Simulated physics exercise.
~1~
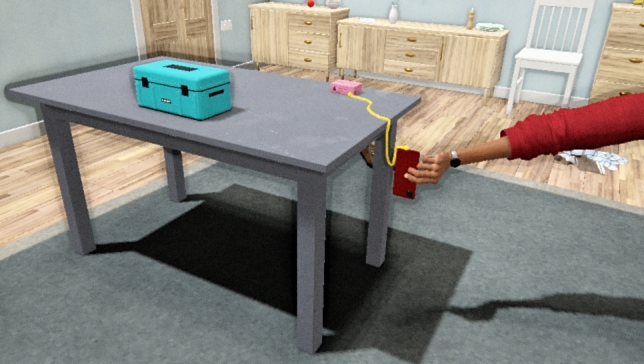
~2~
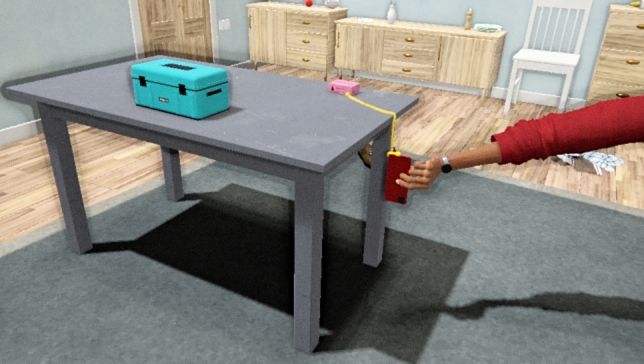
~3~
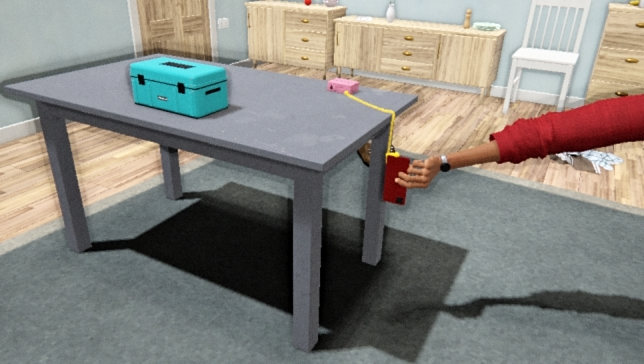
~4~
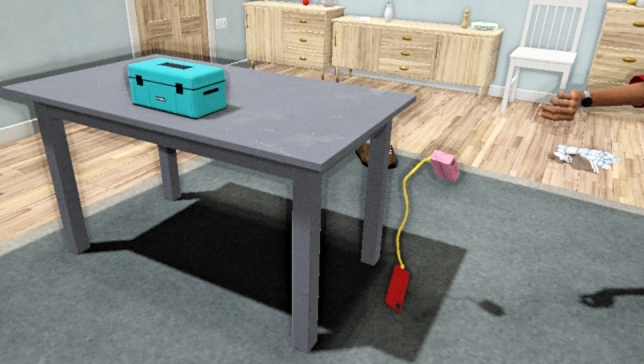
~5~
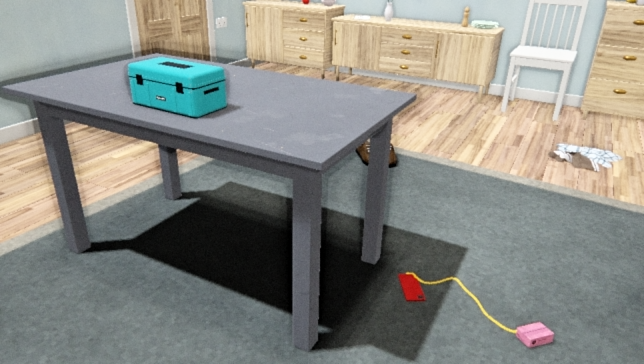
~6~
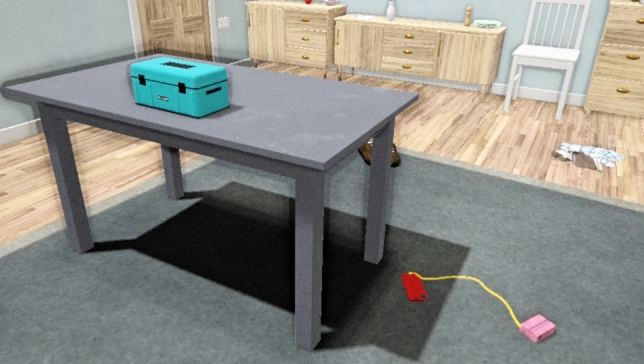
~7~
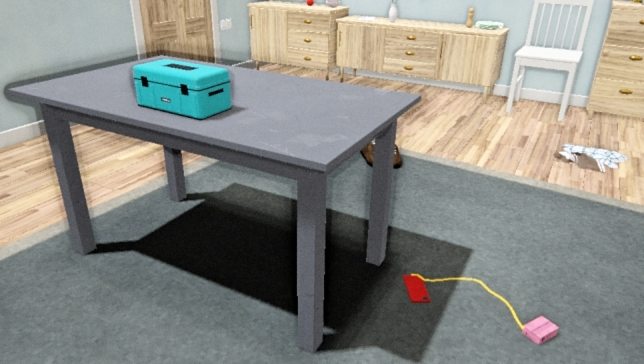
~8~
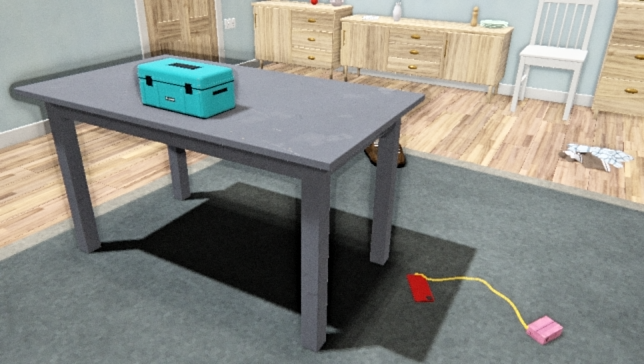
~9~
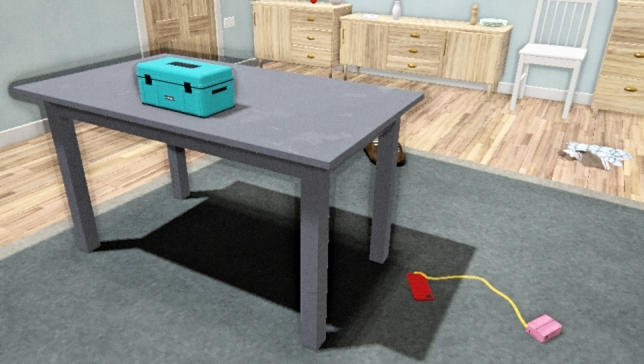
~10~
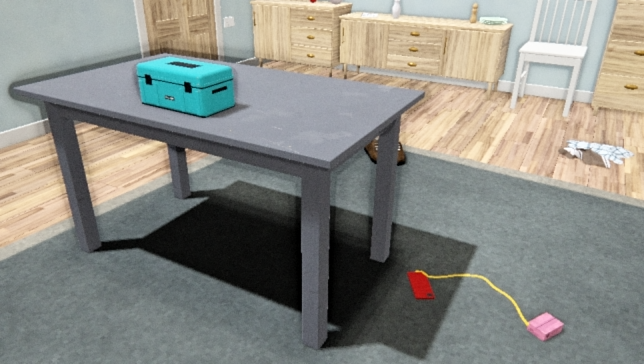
In a room, a hand releasing a red phone beside a table, its yellow string dragging a pink box onto the floor.
